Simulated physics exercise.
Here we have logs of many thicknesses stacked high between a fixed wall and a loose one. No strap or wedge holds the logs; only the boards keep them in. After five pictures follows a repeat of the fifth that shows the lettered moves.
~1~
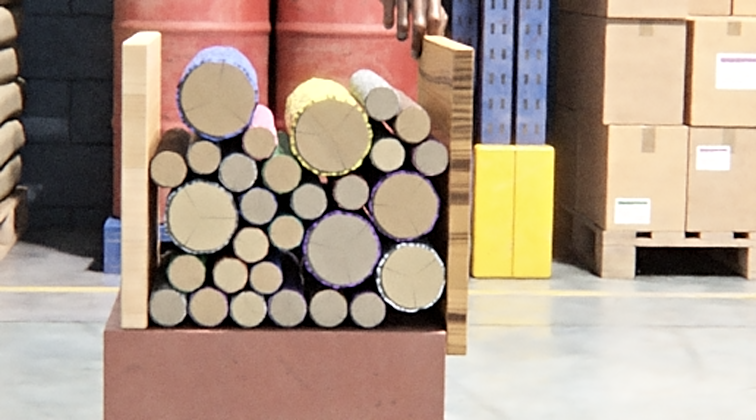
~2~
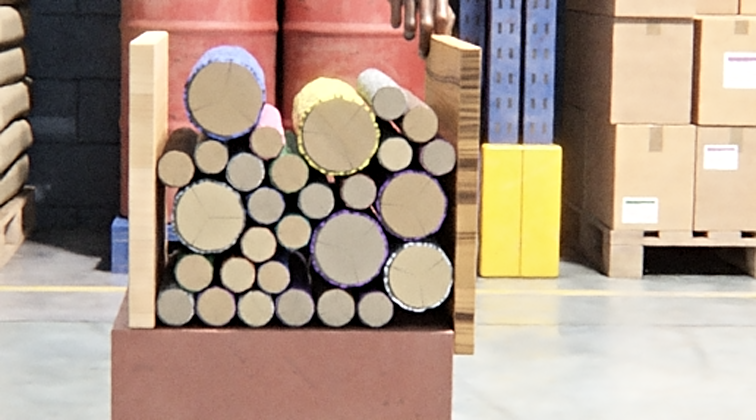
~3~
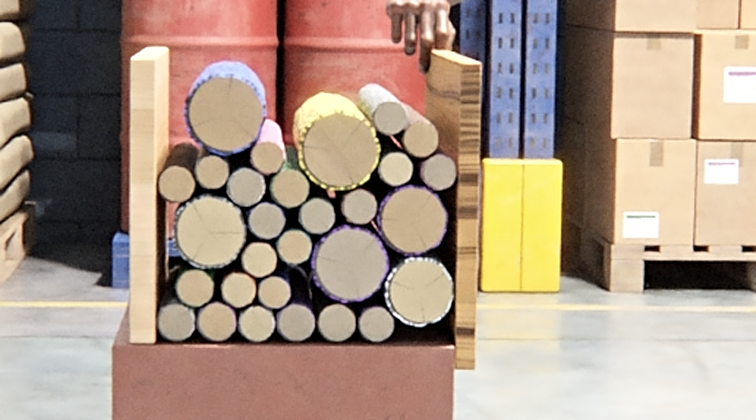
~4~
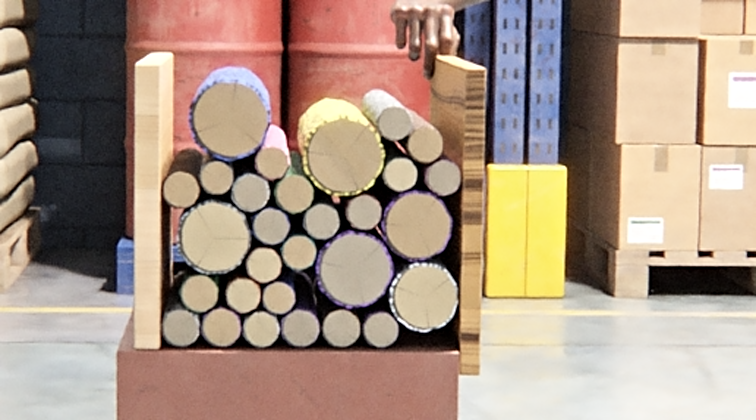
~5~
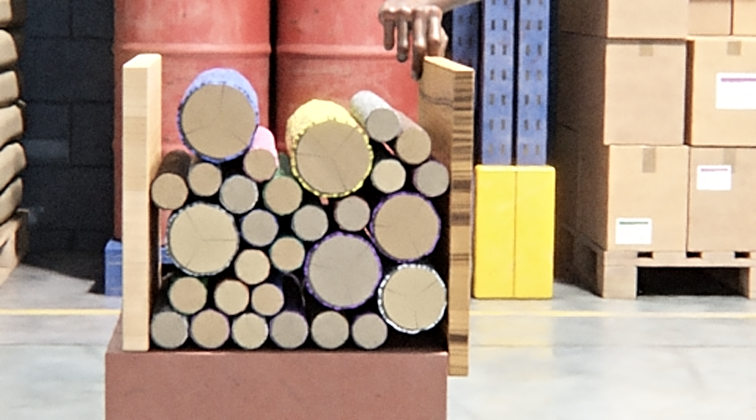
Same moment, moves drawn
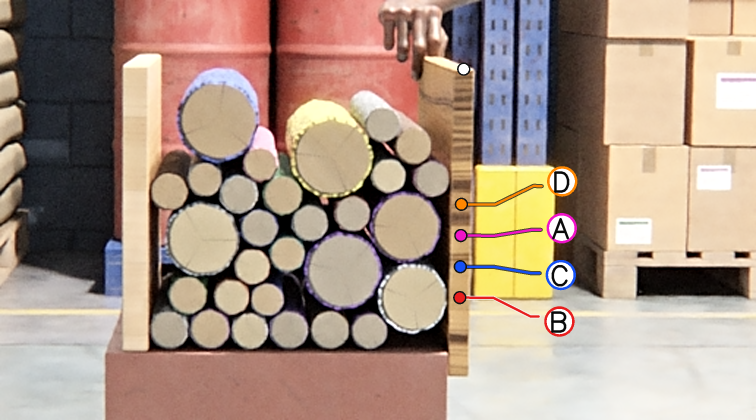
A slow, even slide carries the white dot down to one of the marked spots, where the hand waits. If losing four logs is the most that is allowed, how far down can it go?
Down to C.
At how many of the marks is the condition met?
Three of the four.
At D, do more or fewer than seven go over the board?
It loses fewer than seven.
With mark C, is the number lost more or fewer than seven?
It loses fewer than seven.
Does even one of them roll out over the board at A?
Yes, at A.
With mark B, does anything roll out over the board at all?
Yes, at B.
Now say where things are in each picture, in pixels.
The first picture shows a log (167, 307); a log (368, 310); a log (186, 273).
The second picture shows a log (194, 273); a log (316, 201).
The third picture shows a log (246, 187); a log (420, 139).
The fourth picture shows side board (453, 202); a log (180, 328).
The fifth picture shows a log (369, 331); a log (187, 295); a log (310, 223).
On the marked copy, A at (461, 235); B at (460, 297); C at (460, 267); D at (461, 204); the white dot at (464, 69).
Taking C. A third of the way, top of the board (451, 155).
Two thirds of the way, top of the board (450, 252).
When it is over, top of the board (449, 265), three out over the board.
As for the rest, A three out over the board; B more than four out over the board; D one out over the board.
